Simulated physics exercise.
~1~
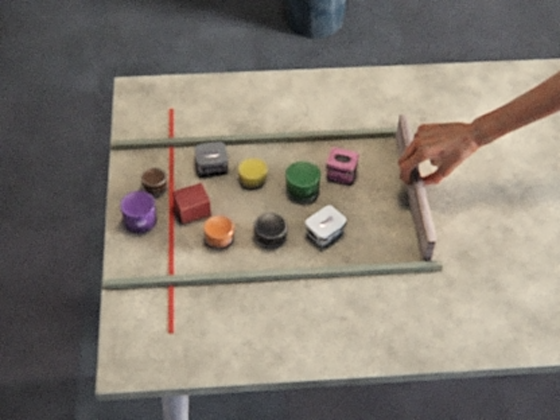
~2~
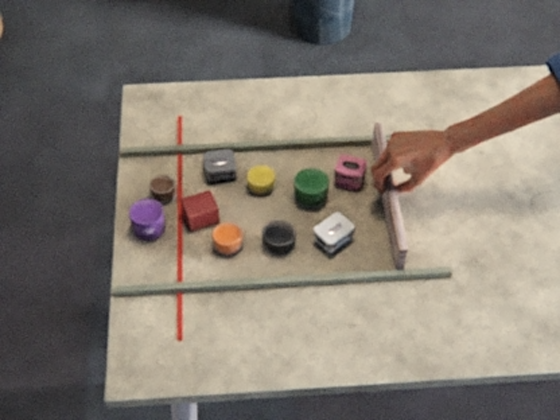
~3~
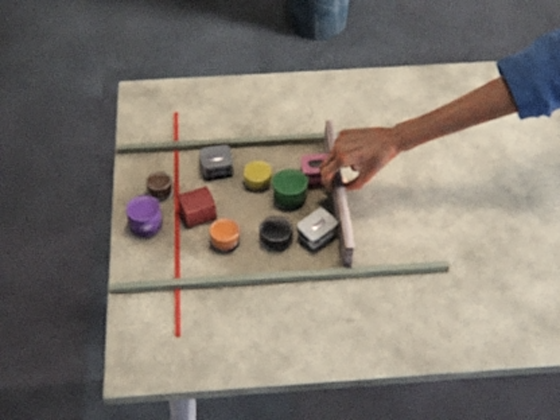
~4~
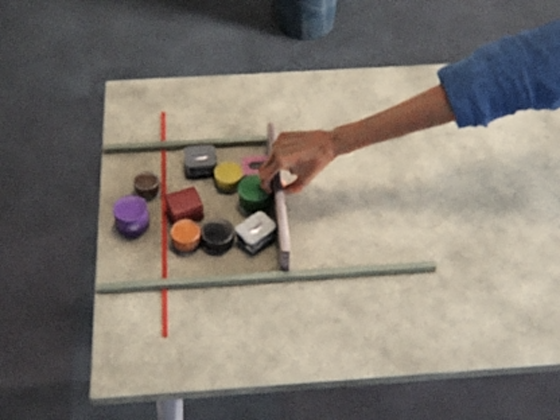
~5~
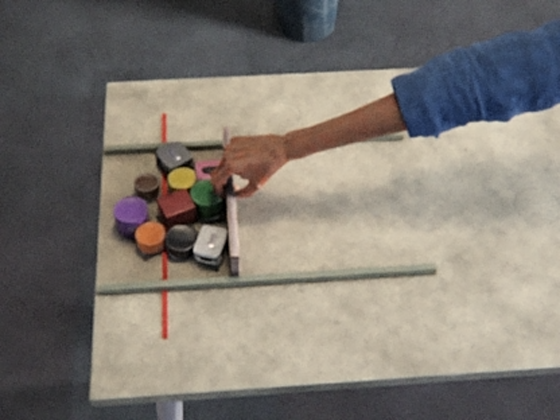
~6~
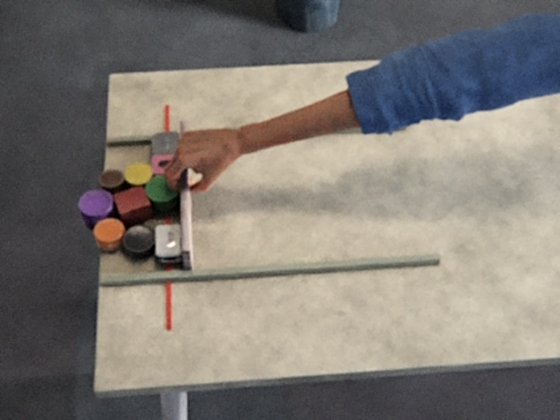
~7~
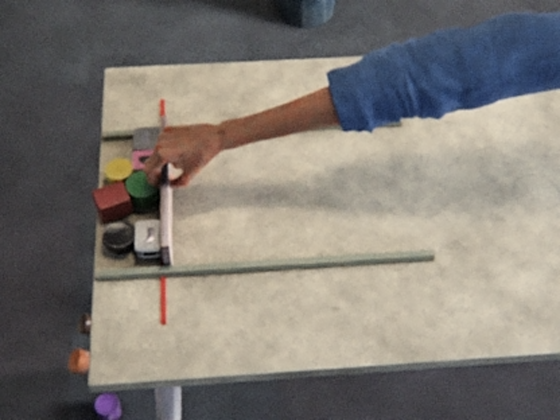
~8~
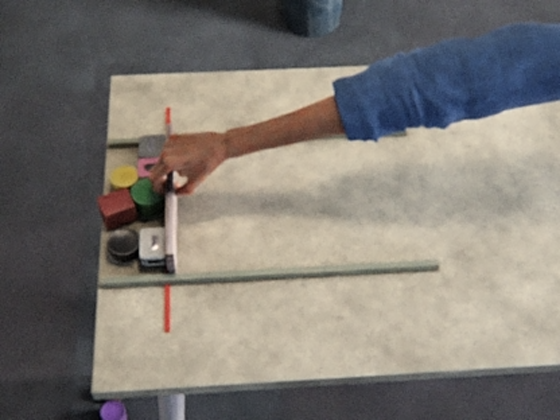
A board pushed by a hand slides left along a channel on a table, gathering small colourful pots and boxes toward the table's end. The brown pot, orange pot and purple tub drop off the edge, and the board stops by the red tape with the rest still on the table.
